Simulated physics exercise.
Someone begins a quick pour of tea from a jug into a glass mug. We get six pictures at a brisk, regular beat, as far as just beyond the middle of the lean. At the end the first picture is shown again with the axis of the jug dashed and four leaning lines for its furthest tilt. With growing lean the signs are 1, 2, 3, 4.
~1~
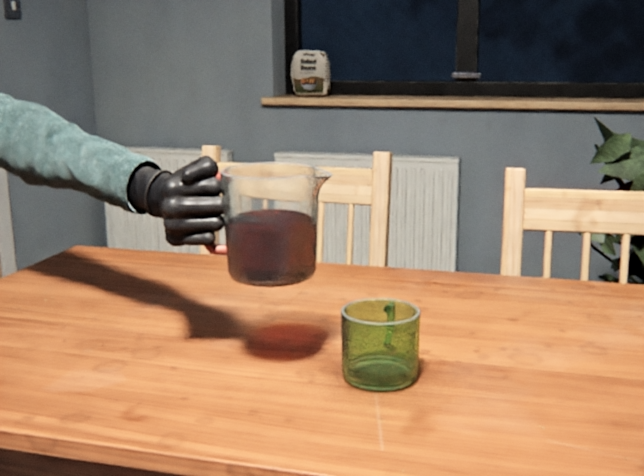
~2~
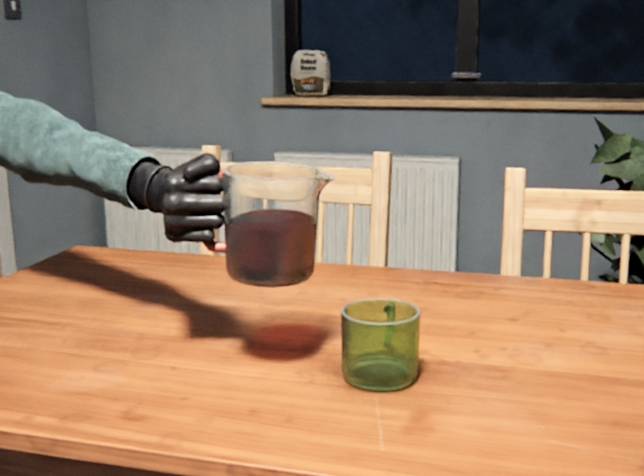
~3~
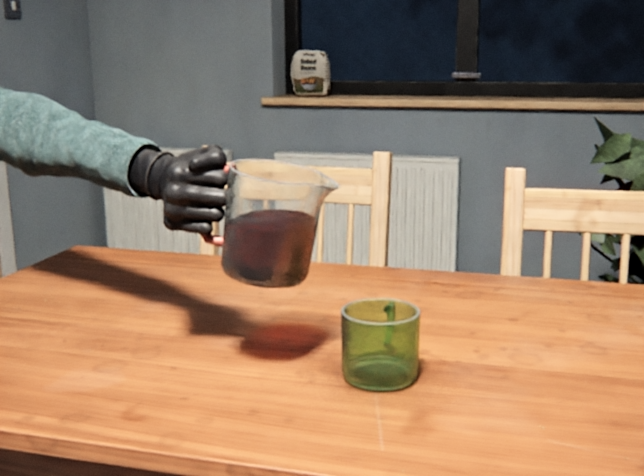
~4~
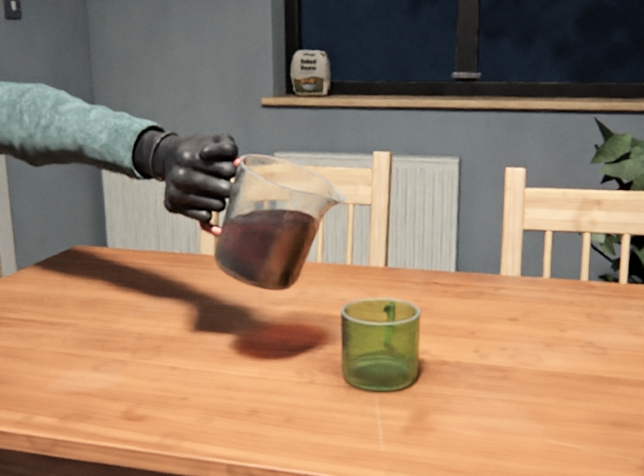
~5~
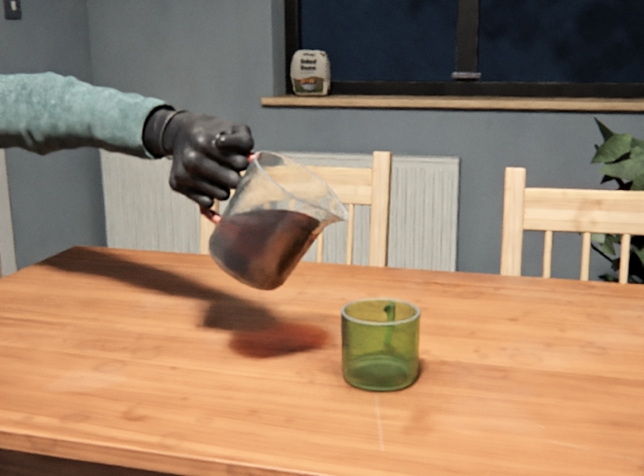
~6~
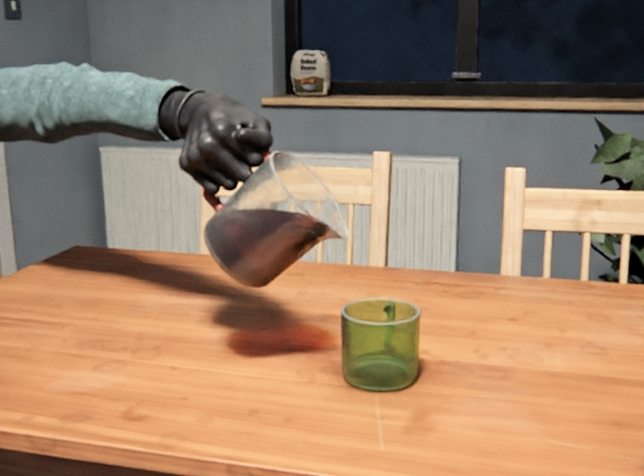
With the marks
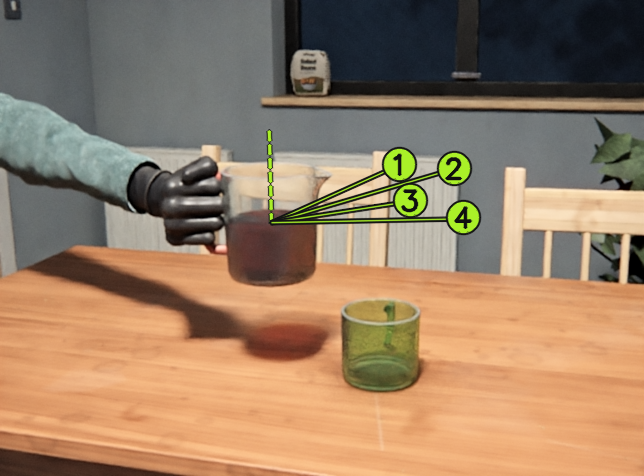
A black-gloved hand in a fuzzy teal sleeve holds a clear jug of dark reddish-brown tea over a wooden table in a grey-walled room, seen from slightly above by a still camera. A green glass mug stands right of the jug, before pale chairs, a white radiator and a dark window. The hand tilts the upright jug rightward, slowly then steeply, the tea sliding towards its lip.
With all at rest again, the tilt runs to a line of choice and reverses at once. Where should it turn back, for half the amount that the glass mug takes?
2.
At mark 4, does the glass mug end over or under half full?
Over.
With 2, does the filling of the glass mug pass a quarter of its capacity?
Yes, it does.
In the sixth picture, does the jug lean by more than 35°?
Yes.
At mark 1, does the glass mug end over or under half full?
Under.
On the marked copy, 1 at (383, 172); 2 at (438, 173); 3 at (394, 203); 4 at (446, 219).
With 1, the glass mug ends with about 33 % of what it can hold.
With 2, the glass mug ends with about 49 % of what it can hold.
With 3, the glass mug ends with about 64 % of what it can hold; 5 % of the tea is spilt.
With 4, the glass mug ends with about 82 % of what it can hold; 3 % of the tea is spilt.
